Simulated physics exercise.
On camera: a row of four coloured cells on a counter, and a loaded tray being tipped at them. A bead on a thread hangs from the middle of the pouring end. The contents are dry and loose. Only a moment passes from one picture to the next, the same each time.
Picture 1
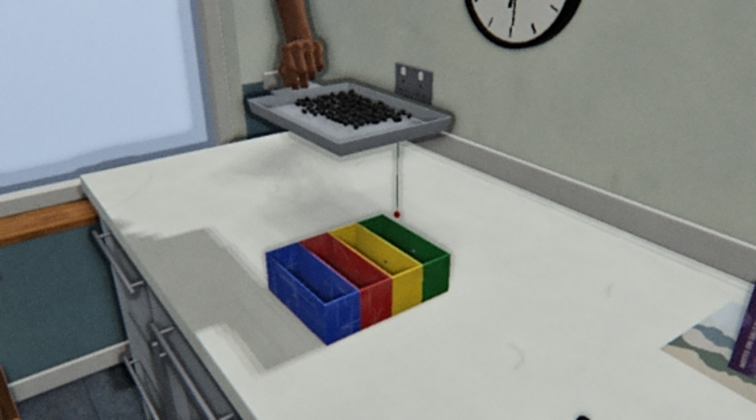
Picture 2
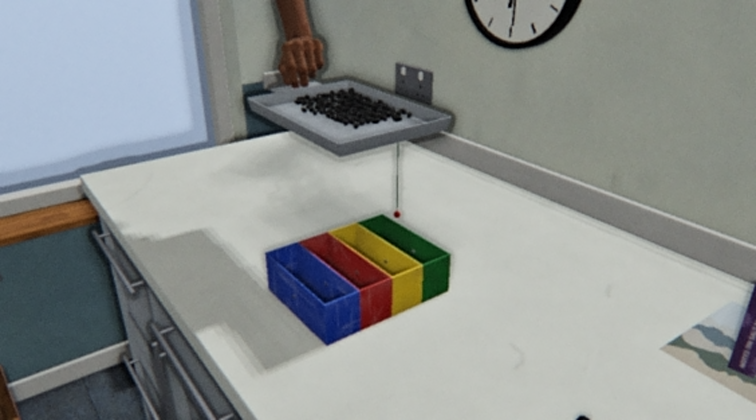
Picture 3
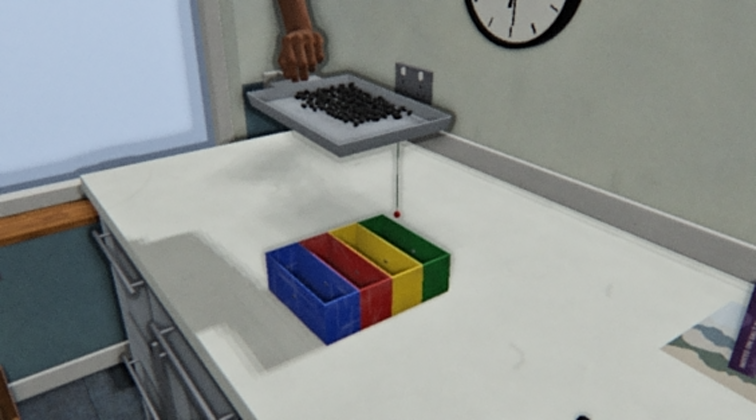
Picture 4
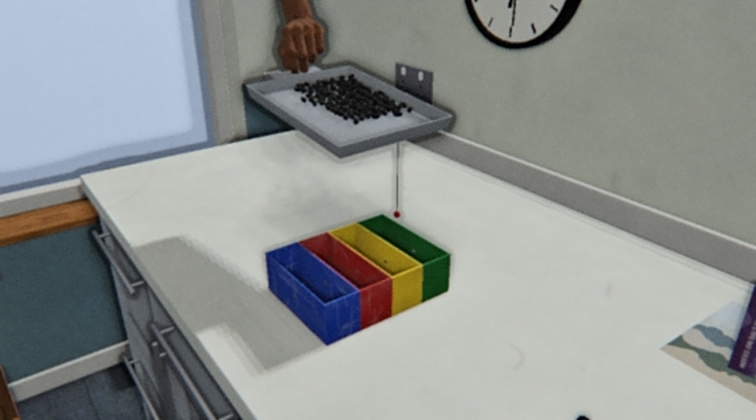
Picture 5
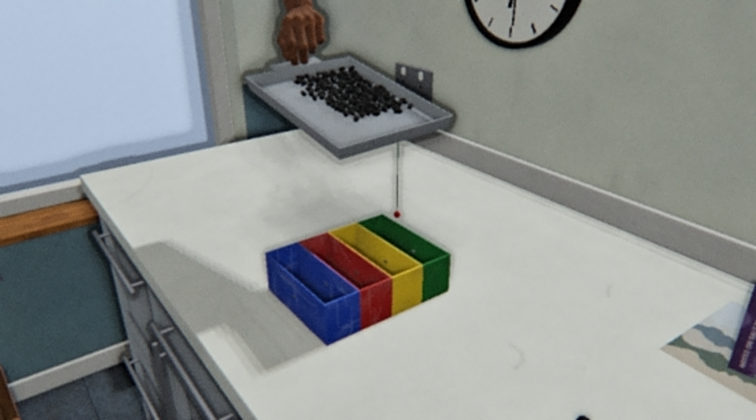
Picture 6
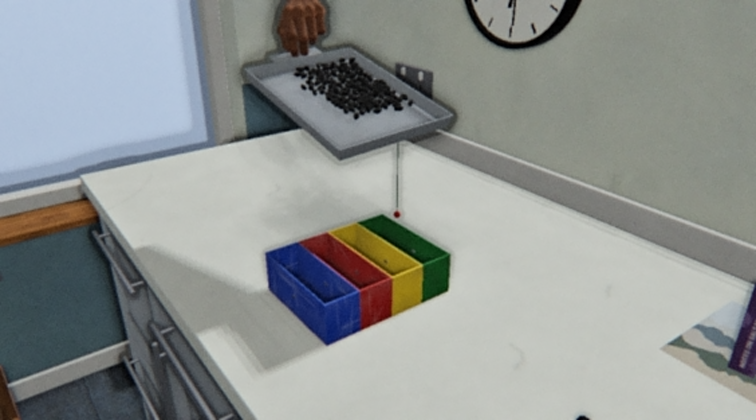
On a white counter below a wall clock, a row of blue, red, yellow and green cells sits beneath a grey tray of small black beans. A hand at the tray's far end gradually raises it, tilting the tray slightly toward its near edge, while the cells stay still.
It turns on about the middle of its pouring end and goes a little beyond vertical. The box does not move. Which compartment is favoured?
Fullest: The yellow cell.
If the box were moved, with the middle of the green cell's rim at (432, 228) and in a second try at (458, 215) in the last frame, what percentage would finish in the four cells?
First some 100, then 60 per cent.
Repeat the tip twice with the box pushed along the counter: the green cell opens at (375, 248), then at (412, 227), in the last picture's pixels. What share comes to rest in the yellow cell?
About 30 and 20 per cent.
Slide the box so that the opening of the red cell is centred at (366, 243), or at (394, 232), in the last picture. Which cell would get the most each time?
The first try: The red one. The second: Blue.
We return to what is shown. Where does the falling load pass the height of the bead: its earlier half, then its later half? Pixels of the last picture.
First near (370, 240), later near (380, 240).
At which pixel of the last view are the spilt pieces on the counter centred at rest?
Close to (454, 278).
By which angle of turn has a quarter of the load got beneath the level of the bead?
Around 100° of tilt.
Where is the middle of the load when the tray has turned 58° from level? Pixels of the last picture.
Close to (376, 126).
Soon, tray tipped steeply; nearly all on the tray; a stray few in the yellow cell; a stray few in the green cell; a stray few falling or outside the box.
A while on, tray tipped right over; most on the tray; a small part in the yellow cell; a stray few in the red cell; a stray few in the green cell; a small part falling or outside the box.
Towards the end, tray tipped past a quarter turn; about a third in the yellow cell; about a quarter in the red cell; about a quarter in the green cell; a stray few in the blue cell; about a quarter falling or outside the box.
Finally, tray tipped past a quarter turn; about a third in the yellow cell; about a quarter in the red cell; about a quarter in the green cell; a stray few in the blue cell; about a quarter outside the box.
